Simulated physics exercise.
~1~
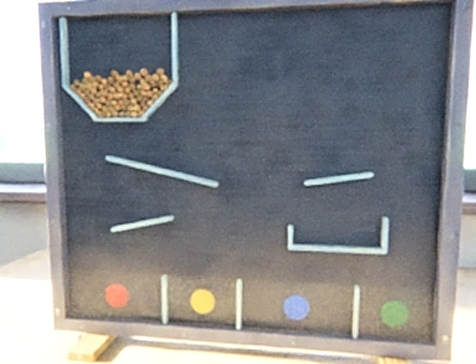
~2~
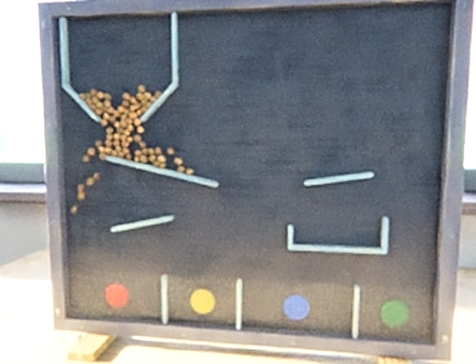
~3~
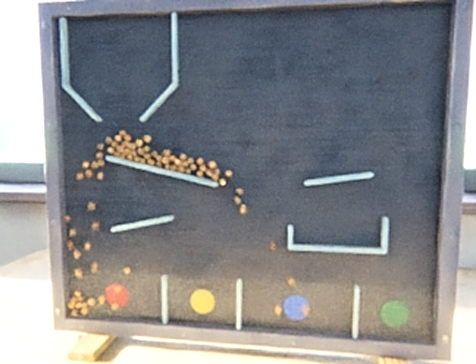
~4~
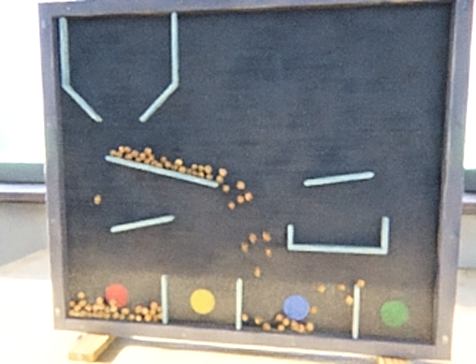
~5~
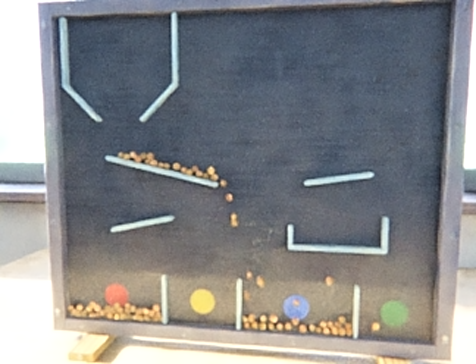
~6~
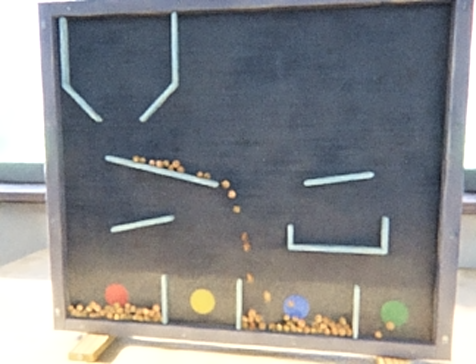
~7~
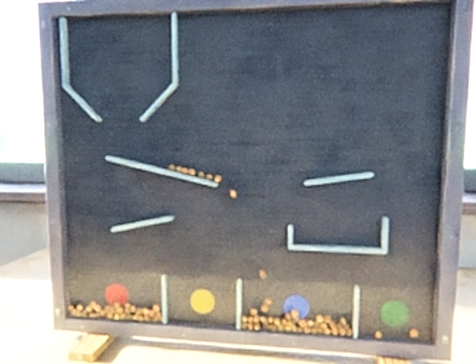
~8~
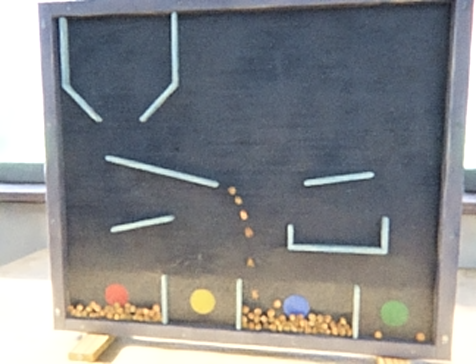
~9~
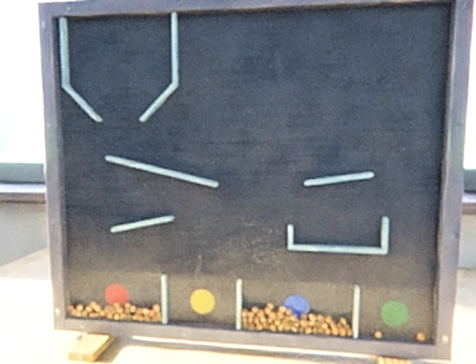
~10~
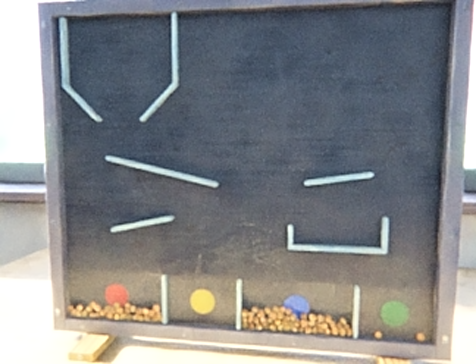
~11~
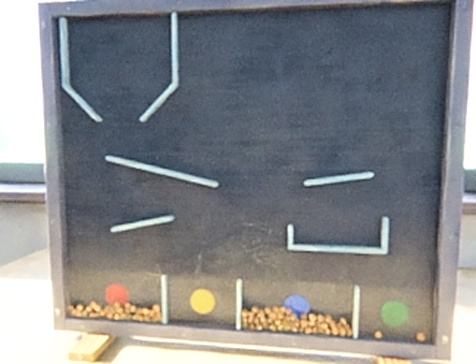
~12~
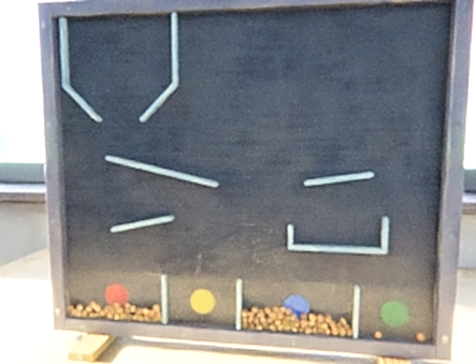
At first, small brown wooden beads fill a hopper at the upper left of a dark upright board, above fixed pale ledges and four bins marked red, yellow, blue and green. The hopper opens at the bottom and the beads pour onto a slanted ledge, some spilling off its left end toward the red bin. The rest roll down the slope to the right and drop off in a thinning stream, mostly into the blue bin. A few stray into the green bin. Finally the ledges are clear, with blue holding the most, red fewer, and yellow empty.
